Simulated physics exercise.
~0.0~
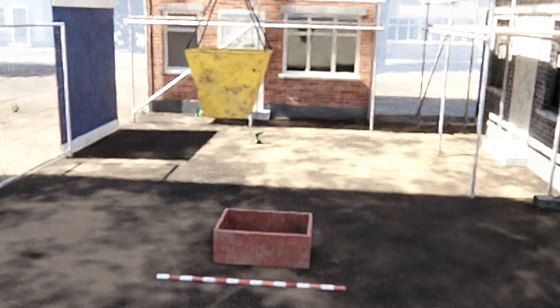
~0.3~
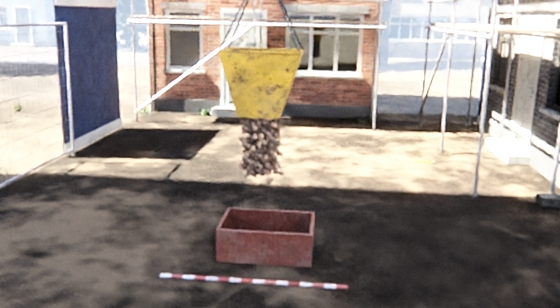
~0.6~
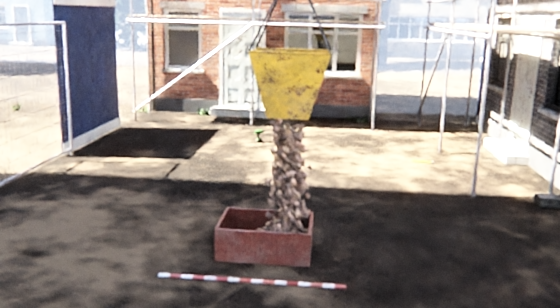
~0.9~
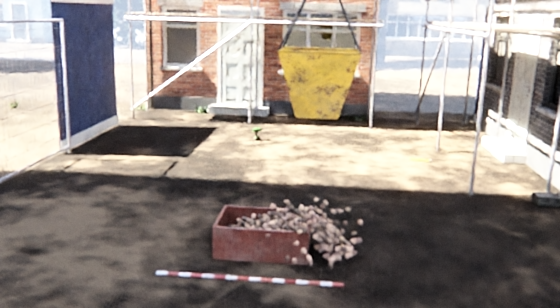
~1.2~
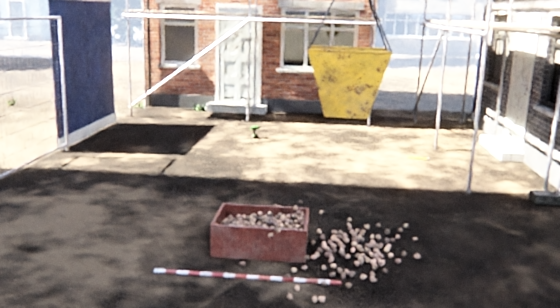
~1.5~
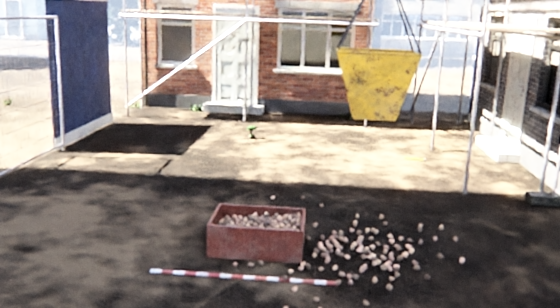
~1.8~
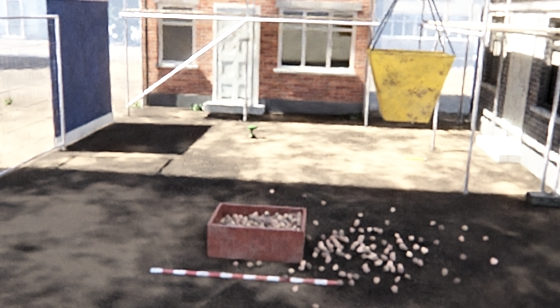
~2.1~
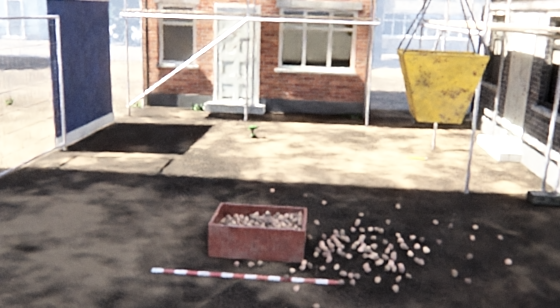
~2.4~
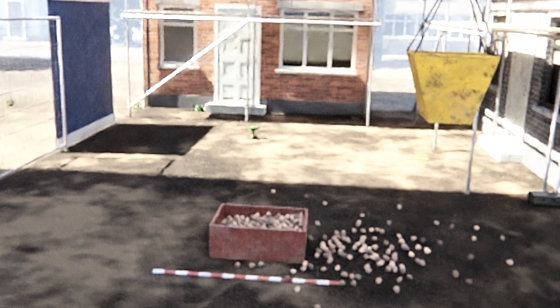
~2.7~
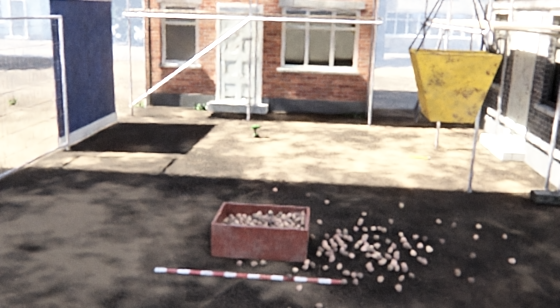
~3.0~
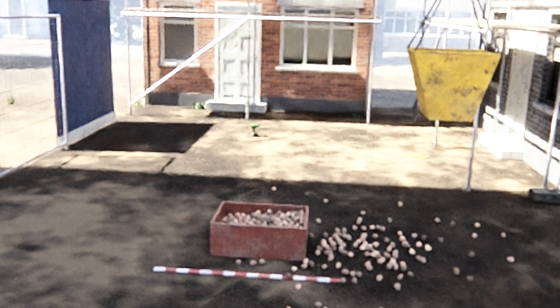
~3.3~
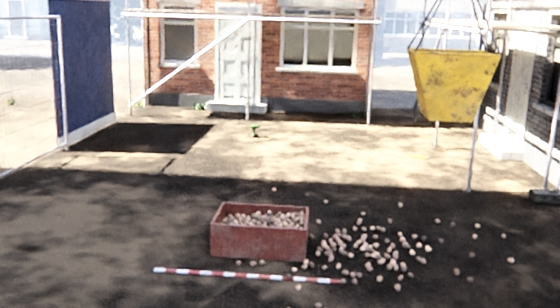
To begin with, a yellow skip hangs from cables above a dark yard, with a reddish bin and a red and white striped pole on the ground below and a brick building behind. The skip moves right as a dense stream of small pale stones drops from its underside. The stones pour into the right part of the bin, and some spill over its right side. Emptied, the skip keeps gliding right while the spilled stones scatter across the ground. Finally the skip hangs still at the right, with most stones in the bin and the rest strewn beside it.
